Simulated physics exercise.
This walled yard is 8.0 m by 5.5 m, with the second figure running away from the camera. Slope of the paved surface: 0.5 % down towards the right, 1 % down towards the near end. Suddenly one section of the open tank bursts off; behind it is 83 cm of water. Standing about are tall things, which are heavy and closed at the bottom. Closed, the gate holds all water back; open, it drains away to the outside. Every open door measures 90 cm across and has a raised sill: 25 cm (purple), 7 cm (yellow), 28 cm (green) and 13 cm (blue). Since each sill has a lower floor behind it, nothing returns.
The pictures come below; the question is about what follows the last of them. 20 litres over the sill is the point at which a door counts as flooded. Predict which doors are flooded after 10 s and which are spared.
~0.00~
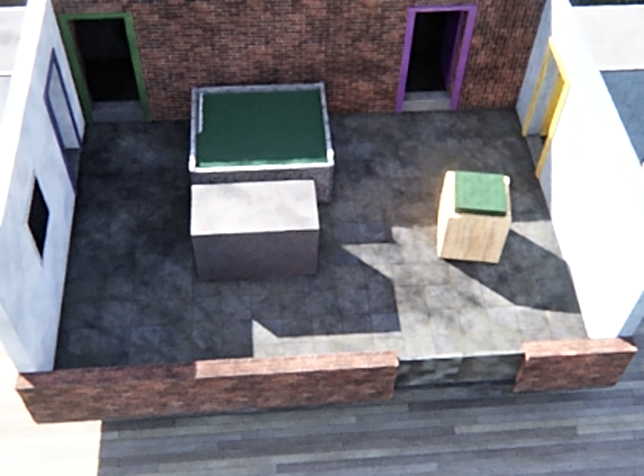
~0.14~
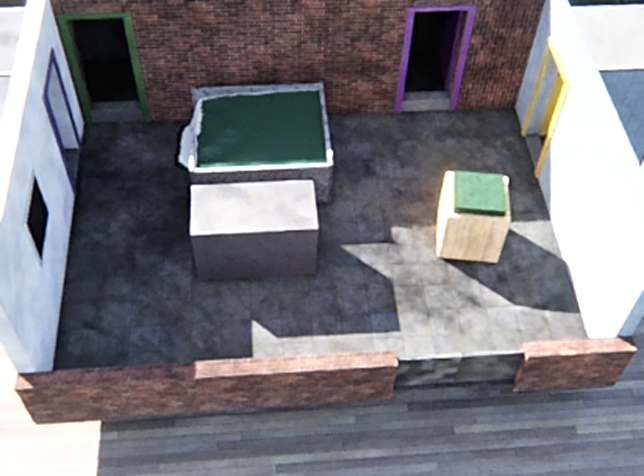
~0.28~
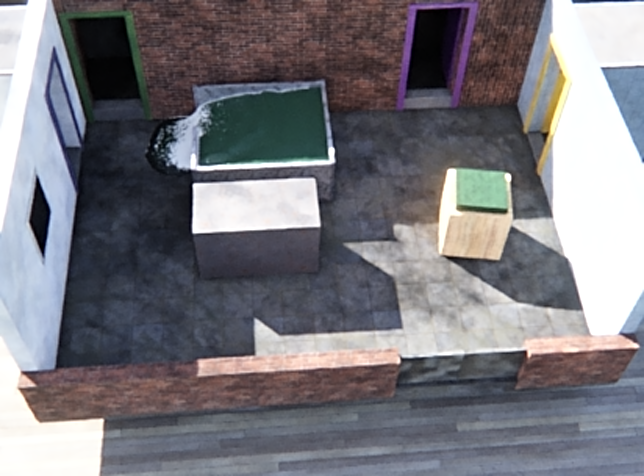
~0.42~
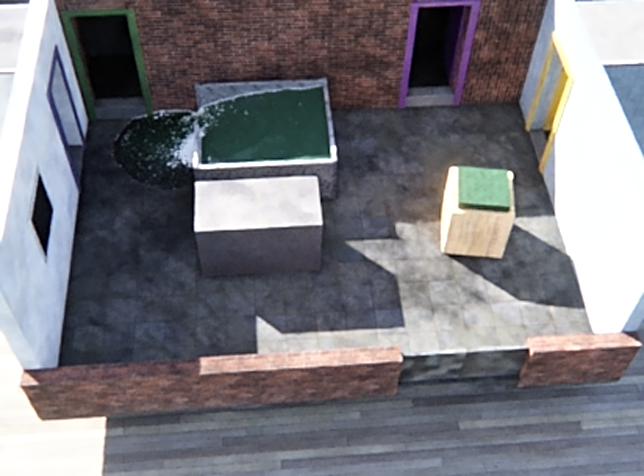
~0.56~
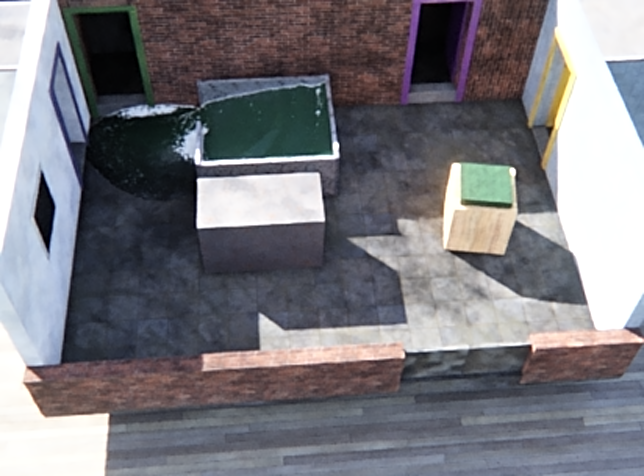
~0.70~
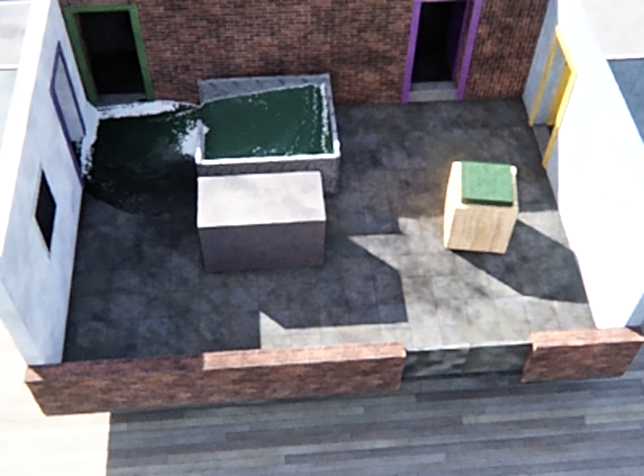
As I see it, purple door: Beneath the limit. Yellow door: Beneath the limit. Green door: Above the limit. Blue door: Above the limit.
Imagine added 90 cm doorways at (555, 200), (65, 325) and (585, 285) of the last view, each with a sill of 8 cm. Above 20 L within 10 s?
First doorway falls short, second gets there, third gets there.
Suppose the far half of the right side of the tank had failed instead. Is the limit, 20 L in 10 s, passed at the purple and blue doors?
Then: Purple under, blue below.
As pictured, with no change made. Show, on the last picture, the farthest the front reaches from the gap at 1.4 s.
About pixel (72, 283).
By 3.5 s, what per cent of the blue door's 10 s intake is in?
About 65%.
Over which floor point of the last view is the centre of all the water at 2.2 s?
Roughly (213, 161).
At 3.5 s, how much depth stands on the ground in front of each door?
Purple 1 cm, yellow 0 cm, green 28 cm, blue 30 cm.
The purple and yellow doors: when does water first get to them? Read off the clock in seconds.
Purple = 3.4 s, yellow = 7.0 s.
After 1.4 s water covers 15 % of the floor and is deepest (62 cm) near (90, 131); purple door not reached, yellow door not reached, green door 37 cm at the sill, 8 L in, blue door 36 cm at the sill, 79 L in.
After 2.2 s water covers 20 % of the floor and is deepest (51 cm) near (91, 124); purple door not reached, yellow door not reached, green door 39 cm at the sill, 50 L in, blue door 39 cm at the sill, 218 L in.
After 3.5 s water covers 35 % of the floor and is deepest (31 cm) near (84, 177); purple door 1 cm at the sill, 0 L in, yellow door not reached, green door 28 cm at the sill, 84 L in, blue door 30 cm at the sill, 371 L in.
After 6.0 s water covers 65 % of the floor and is deepest (22 cm) near (60, 377); purple door 1 cm at the sill, 0 L in, yellow door not reached, green door 18 cm at the sill, 86 L in, blue door 21 cm at the sill, 534 L in.
After 10.0 s water covers 90 % of the floor and is deepest (16 cm) near (510, 360); purple door 1 cm at the sill, 0 L in, yellow door 6 cm at the sill, 0 L in, green door 10 cm at the sill, 86 L in, blue door 10 cm at the sill, 572 L in.
